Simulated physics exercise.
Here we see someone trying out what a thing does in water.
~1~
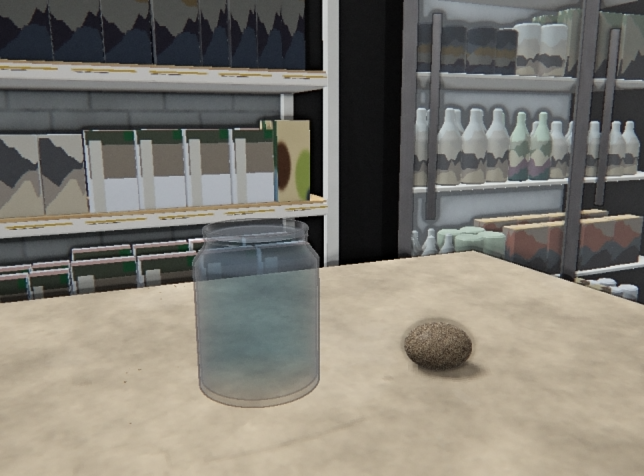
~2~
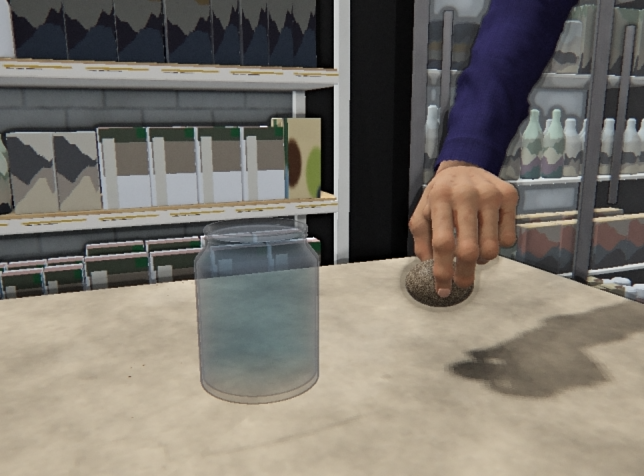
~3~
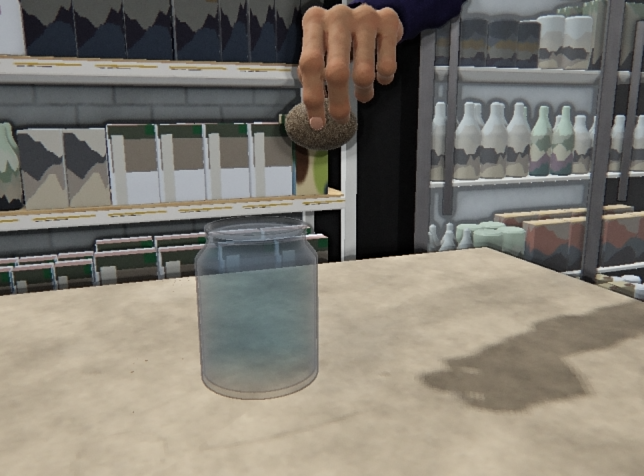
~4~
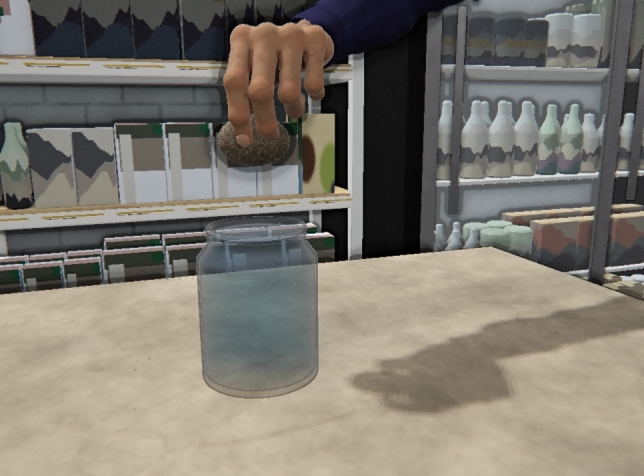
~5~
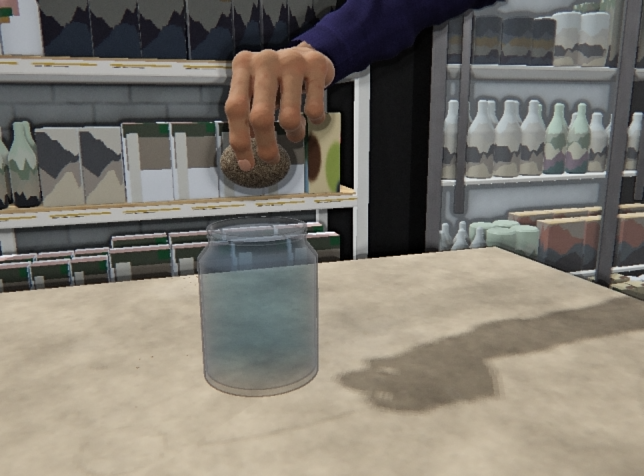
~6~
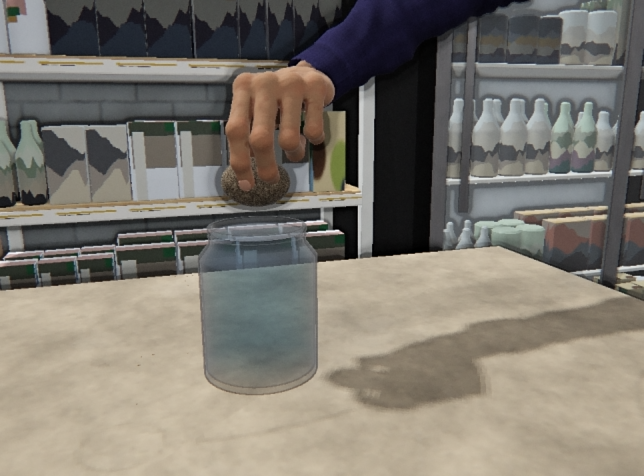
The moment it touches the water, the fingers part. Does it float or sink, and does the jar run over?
Once released it goes down; meanwhile the jar pours over the edge.
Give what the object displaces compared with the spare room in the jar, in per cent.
I reckon close to 190 in a hundred.
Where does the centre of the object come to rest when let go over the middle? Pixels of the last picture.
Near (261, 340).
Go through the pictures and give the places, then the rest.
In the first frame, the stone lies on the top at (438, 347); jar (258, 301) nearly full.
In the second frame, a hand picks up the stone at (439, 283); jar nearly full, surface at (256, 234).
In the third frame, the stone is carried over at (321, 125); jar (258, 297) nearly full.
In the fourth frame, the stone is above the jar at (254, 140); jar nearly full, surface at (257, 232).
In the fifth frame, the stone comes down at (255, 163); jar (260, 296) nearly full.
In the sixth frame, the stone is just over the surface at (256, 183); jar nearly full, surface at (257, 232).
Soon after, the stone enters the water; the jar is full to the brim.
Later, the stone goes on down; the jar is full to the brim; some has gone over the rim.
In the end, the stone lies on the bottom; the jar is full to the brim; some has gone over the rim.
